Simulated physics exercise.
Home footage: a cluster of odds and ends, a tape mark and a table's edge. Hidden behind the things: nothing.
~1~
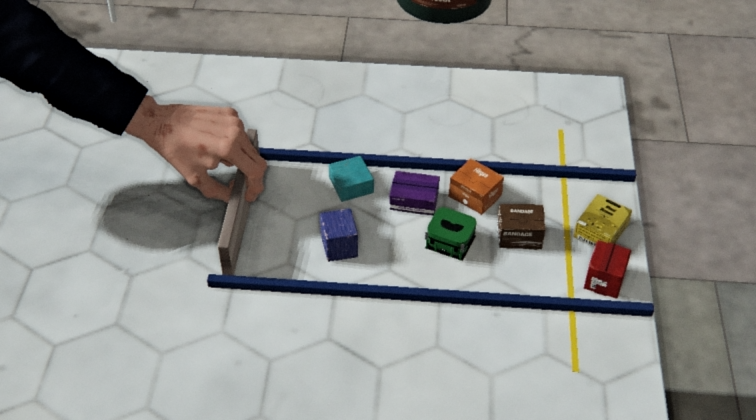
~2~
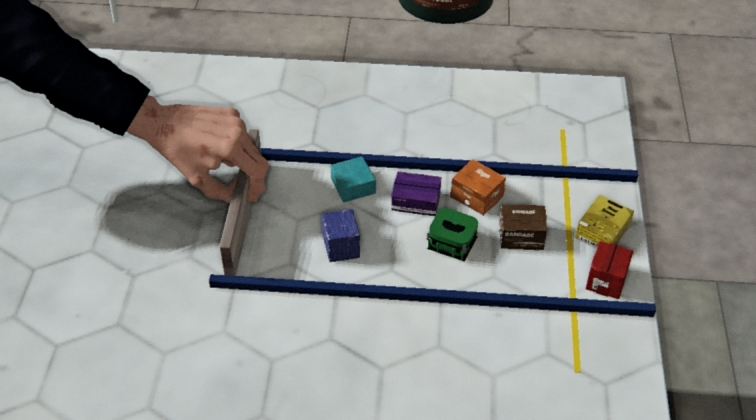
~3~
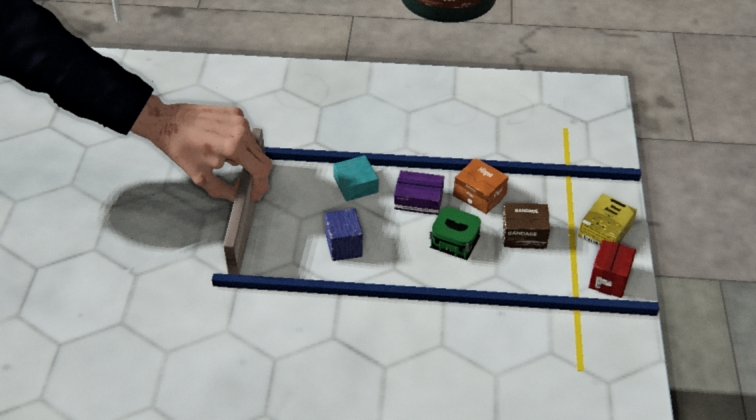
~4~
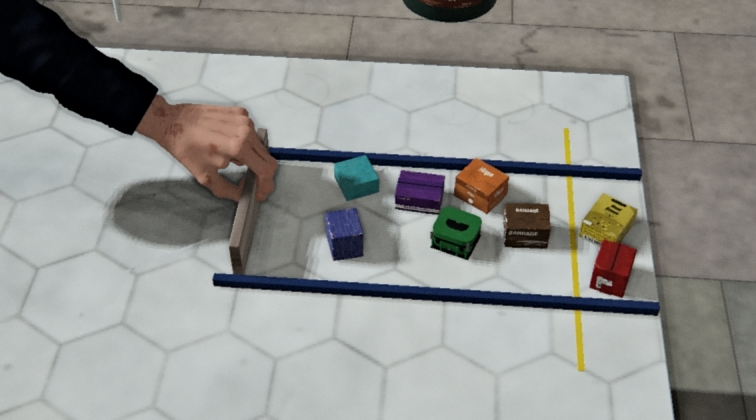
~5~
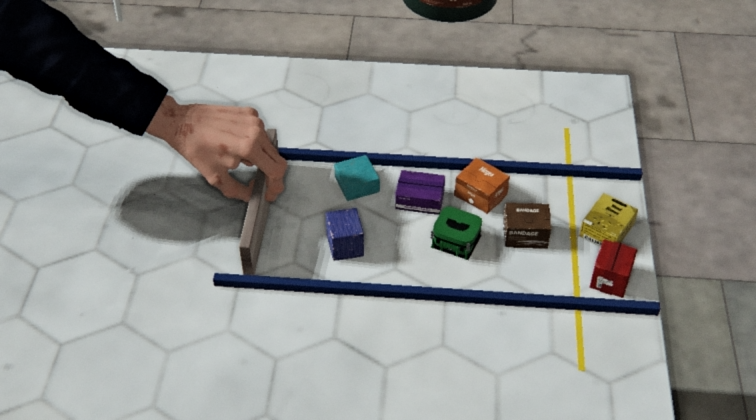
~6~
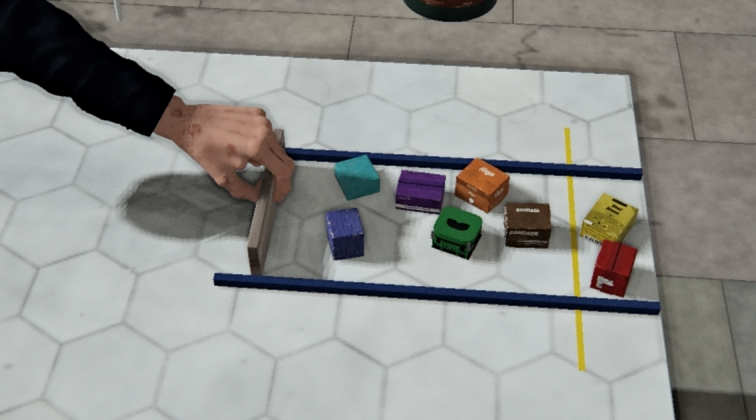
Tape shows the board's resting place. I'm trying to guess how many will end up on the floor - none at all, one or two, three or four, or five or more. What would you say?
I'd say three or four.
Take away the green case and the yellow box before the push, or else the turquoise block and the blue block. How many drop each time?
The first try gives 1, the second gives 1.
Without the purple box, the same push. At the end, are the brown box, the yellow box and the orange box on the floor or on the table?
Brown box gone, yellow box gone, orange box safe.
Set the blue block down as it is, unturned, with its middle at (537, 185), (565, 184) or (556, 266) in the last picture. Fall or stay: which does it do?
One after another: It is gone, then is gone, then is safe.
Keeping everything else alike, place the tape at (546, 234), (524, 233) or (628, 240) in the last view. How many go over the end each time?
It would be 1, then 1, then 6.
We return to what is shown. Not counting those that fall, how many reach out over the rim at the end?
That'd be 1.
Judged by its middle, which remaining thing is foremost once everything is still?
It would be the purple box, I'd say.
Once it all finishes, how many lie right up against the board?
It touches 2.
Early on, none off yet; yellow box at rest near (609, 222); red box at rest near (614, 268); brown box at rest near (527, 225).
A while later, none off yet; yellow box at rest near (609, 222); red box at rest near (614, 268); brown box moving near (536, 224).
Further along, none off yet; yellow box travelled about its own width near (659, 219); red box at rest near (614, 268); brown box travelled well along near (611, 225).
Finally, the number that fall off is three or four; lost, orange box, brown box and yellow box.
